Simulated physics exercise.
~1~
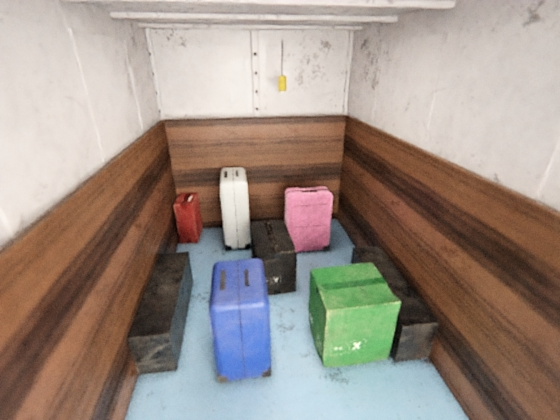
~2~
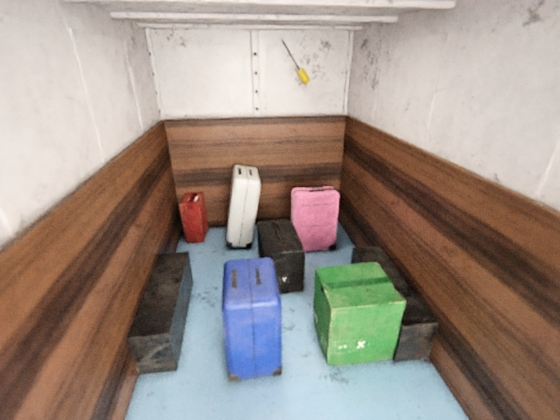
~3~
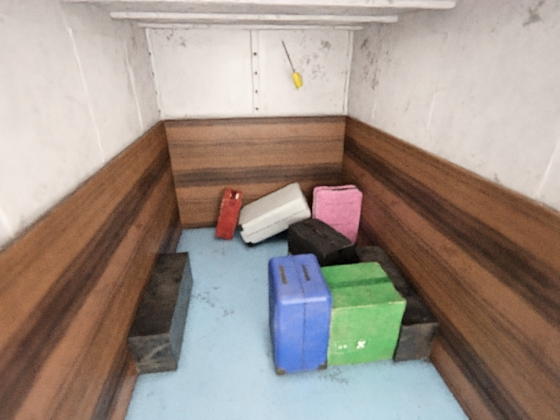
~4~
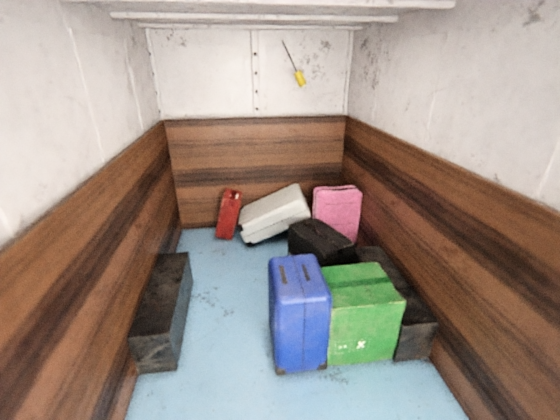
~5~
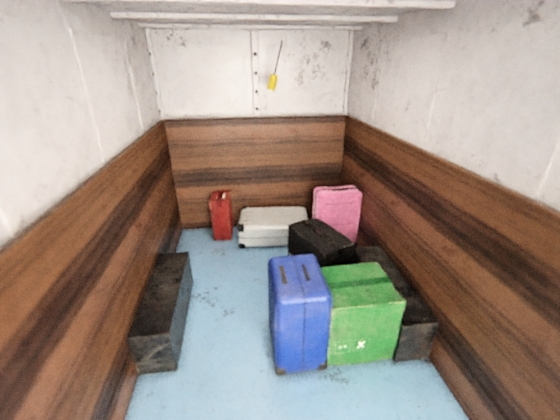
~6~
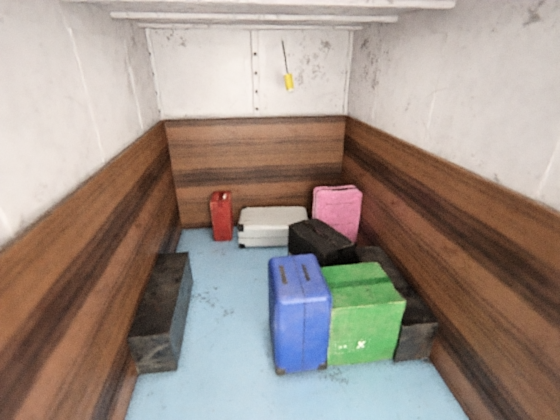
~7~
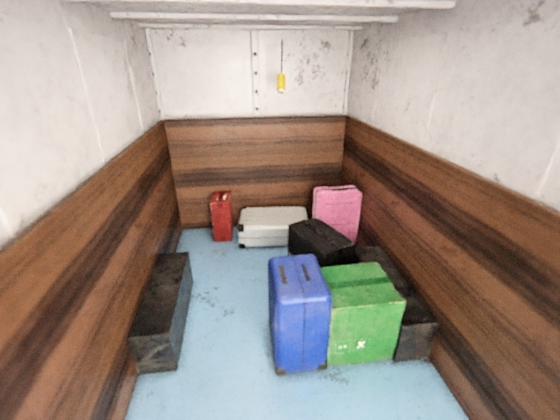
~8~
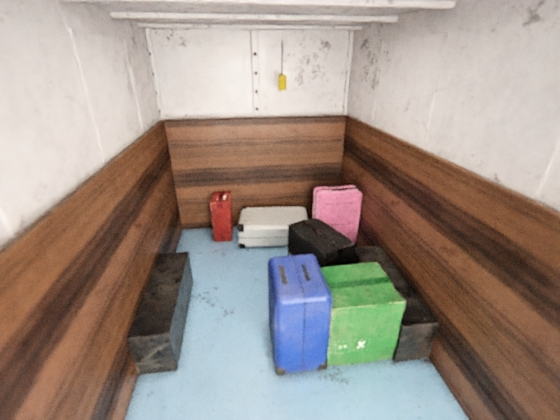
In the video, cases and boxes stand in a van's load bay as a yellow tag swings; most slide right, the white case topples onto its side, and the red box tilts, then settles upright, while the green box stays put beside the blue case.
